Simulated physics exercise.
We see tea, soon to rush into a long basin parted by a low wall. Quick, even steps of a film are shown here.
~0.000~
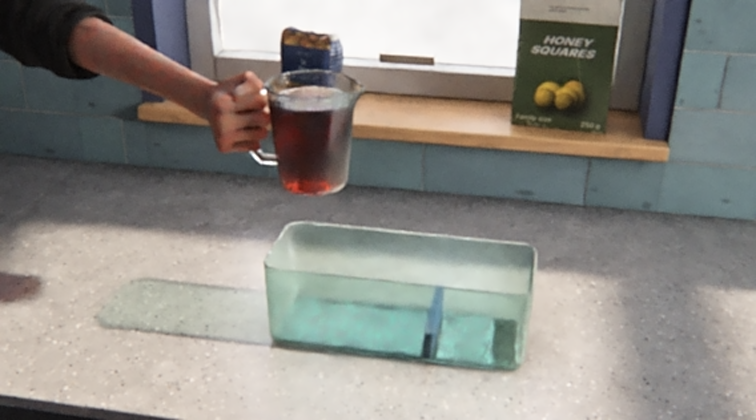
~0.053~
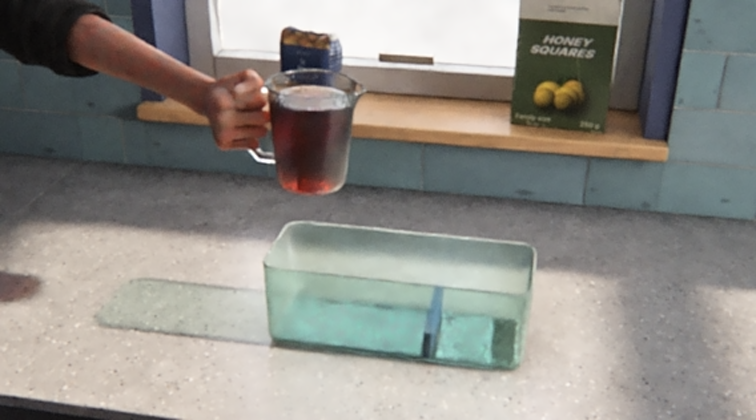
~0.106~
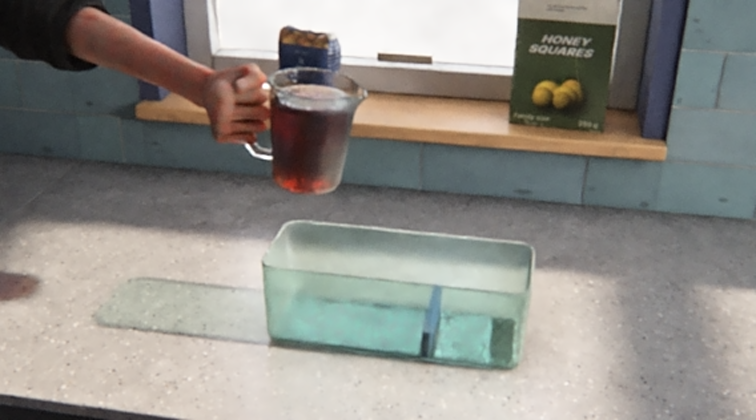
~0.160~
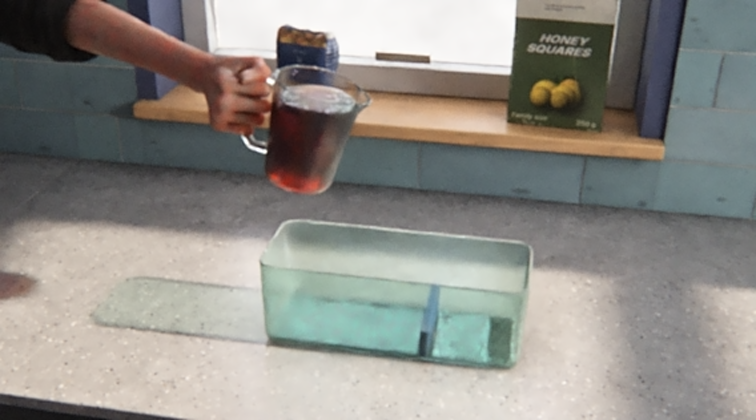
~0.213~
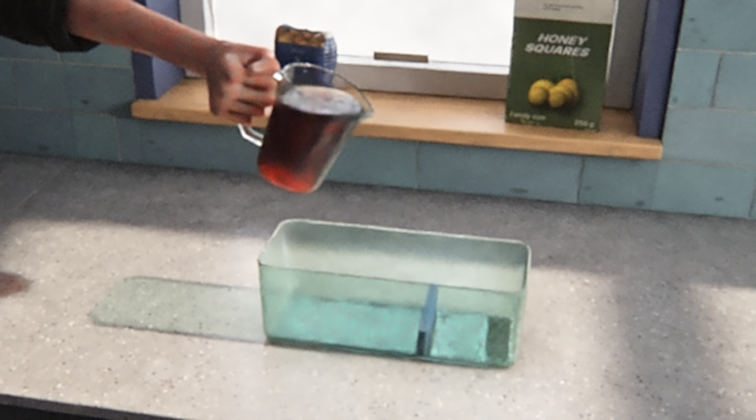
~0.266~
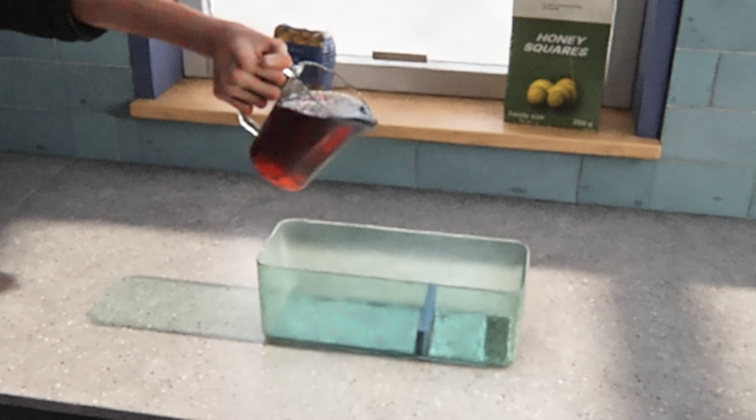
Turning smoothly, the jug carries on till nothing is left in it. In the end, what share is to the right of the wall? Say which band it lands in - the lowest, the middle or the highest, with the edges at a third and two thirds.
I reckon what ends right of the wall does not reach a third.
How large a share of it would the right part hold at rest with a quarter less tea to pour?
My estimate is about 5 percent.
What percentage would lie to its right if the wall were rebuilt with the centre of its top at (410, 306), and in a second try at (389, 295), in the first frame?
50 % then 85 %.
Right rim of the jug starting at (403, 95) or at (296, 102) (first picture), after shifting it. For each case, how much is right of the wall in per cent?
Around 65 percent first, around 15 percent second.
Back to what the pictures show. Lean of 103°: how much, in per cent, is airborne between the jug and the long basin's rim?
Share out of both vessels: Approx. 30 %.
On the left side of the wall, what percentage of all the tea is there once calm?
It comes to about 75 per cent.
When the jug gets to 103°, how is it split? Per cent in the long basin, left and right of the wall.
Reading: Left some 10 %, right some 10 %.
Then, 0.55 s in, the tilt is 103° and 51 per cent is still to pour, 10 is left of the wall and 10 right of it.
Then, 0.76 s in, the tilt is 118° and 6 per cent is still to pour, 66 is left of the wall and 15 right of it.
Then, 0.98 s in, the tilt is 118° and 0 per cent is still to pour, 74 is left of the wall and 17 right of it.
Then, 1.22 s in, the tilt is 118° and 0 per cent is still to pour, 74 is left of the wall and 19 right of it.
Finally, 74 per cent lies left of the wall, 19 right of it and 7 outside.
